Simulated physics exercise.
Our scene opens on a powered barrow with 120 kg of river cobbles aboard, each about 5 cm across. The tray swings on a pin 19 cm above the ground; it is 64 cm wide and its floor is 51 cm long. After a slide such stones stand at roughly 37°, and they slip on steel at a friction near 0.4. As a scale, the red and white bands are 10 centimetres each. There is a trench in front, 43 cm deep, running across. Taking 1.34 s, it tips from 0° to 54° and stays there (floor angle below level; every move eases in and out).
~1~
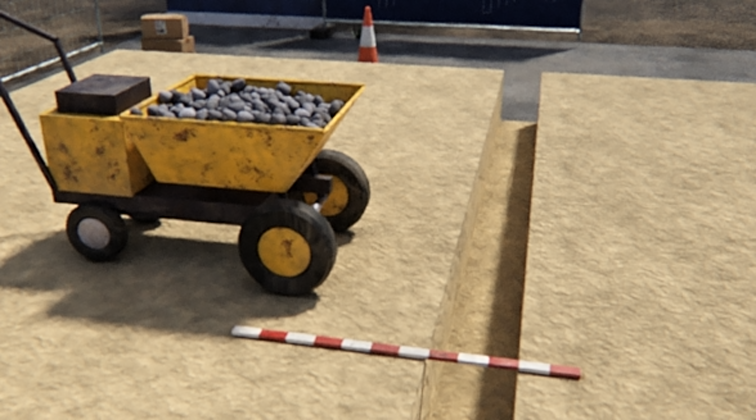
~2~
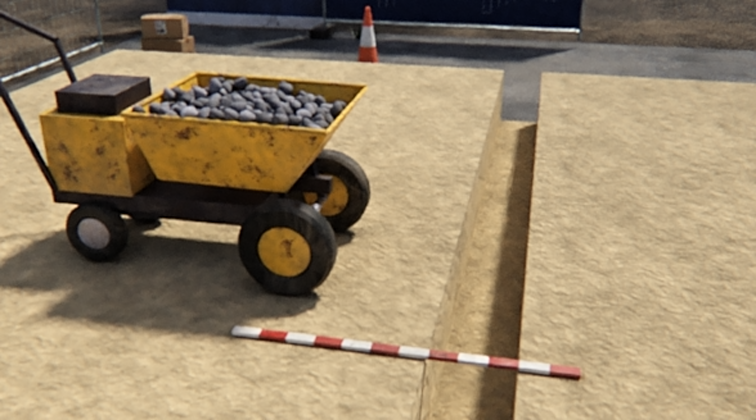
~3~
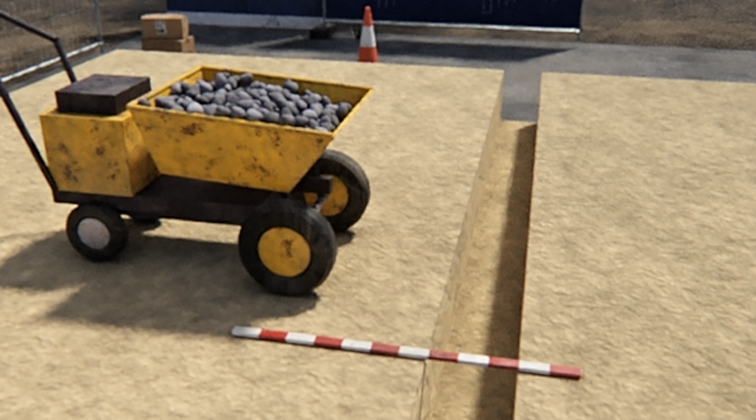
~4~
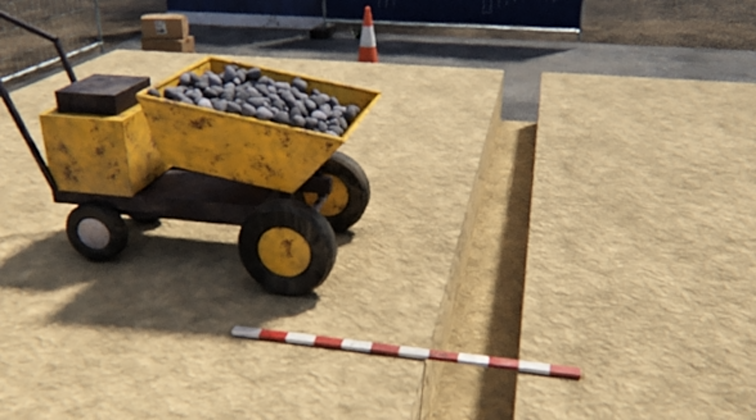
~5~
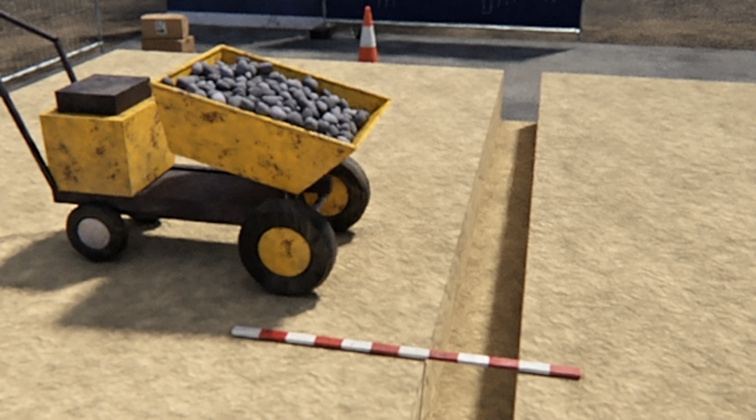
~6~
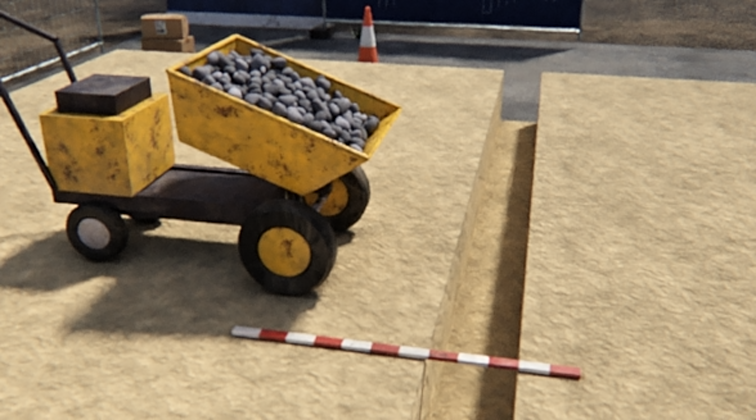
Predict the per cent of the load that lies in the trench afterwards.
36 per cent.
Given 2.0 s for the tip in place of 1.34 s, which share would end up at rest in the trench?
30 per cent.
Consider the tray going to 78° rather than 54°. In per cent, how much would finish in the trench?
Near 100 per cent then.
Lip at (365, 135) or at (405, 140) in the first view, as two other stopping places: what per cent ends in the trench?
Roughly 35 percent for the first, and 15 percent for the second.
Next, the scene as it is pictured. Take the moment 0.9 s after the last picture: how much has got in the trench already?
Approx. 5 % of the load.
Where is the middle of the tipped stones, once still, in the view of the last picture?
Their centre sits close to (482, 359).
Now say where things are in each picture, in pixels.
Lip at (324, 132), floor tilted 0°, highest stones at (236, 94), in the first picture.
The tray is at 1°, its lip at (326, 133); the top of the load is at (228, 93), in the second picture.
The tray is at 4°, its lip at (333, 136); the top of the load is at (223, 85), in the third picture.
The tray is at 8°, its lip at (343, 141); the top of the load is at (223, 78), in the fourth picture.
The tray is at 14°, its lip at (355, 149); the top of the load is at (224, 71), in the fifth picture.
Lip at (368, 159), floor tilted 20°, highest stones at (238, 61), in the sixth picture.
Then, 0.4 s after the last picture the floor is at 46°, 100 % in the tray; the foremost stones are at (403, 185).
Then, 0.9 s after the last picture the floor is at 54°, 93 % in the tray, 4 % short of the trench, 4 % in the trench; the foremost stones are at (485, 347).
Then, 1.2 s after the last picture the floor is at 54°, 78 % in the tray, 3 % short of the trench, 19 % in the trench; the foremost stones are at (516, 345).
Then, 3.2 s after the last picture the floor is at 54°, 61 % in the tray, 3 % short of the trench, 36 % in the trench; the foremost stones are at (524, 337).
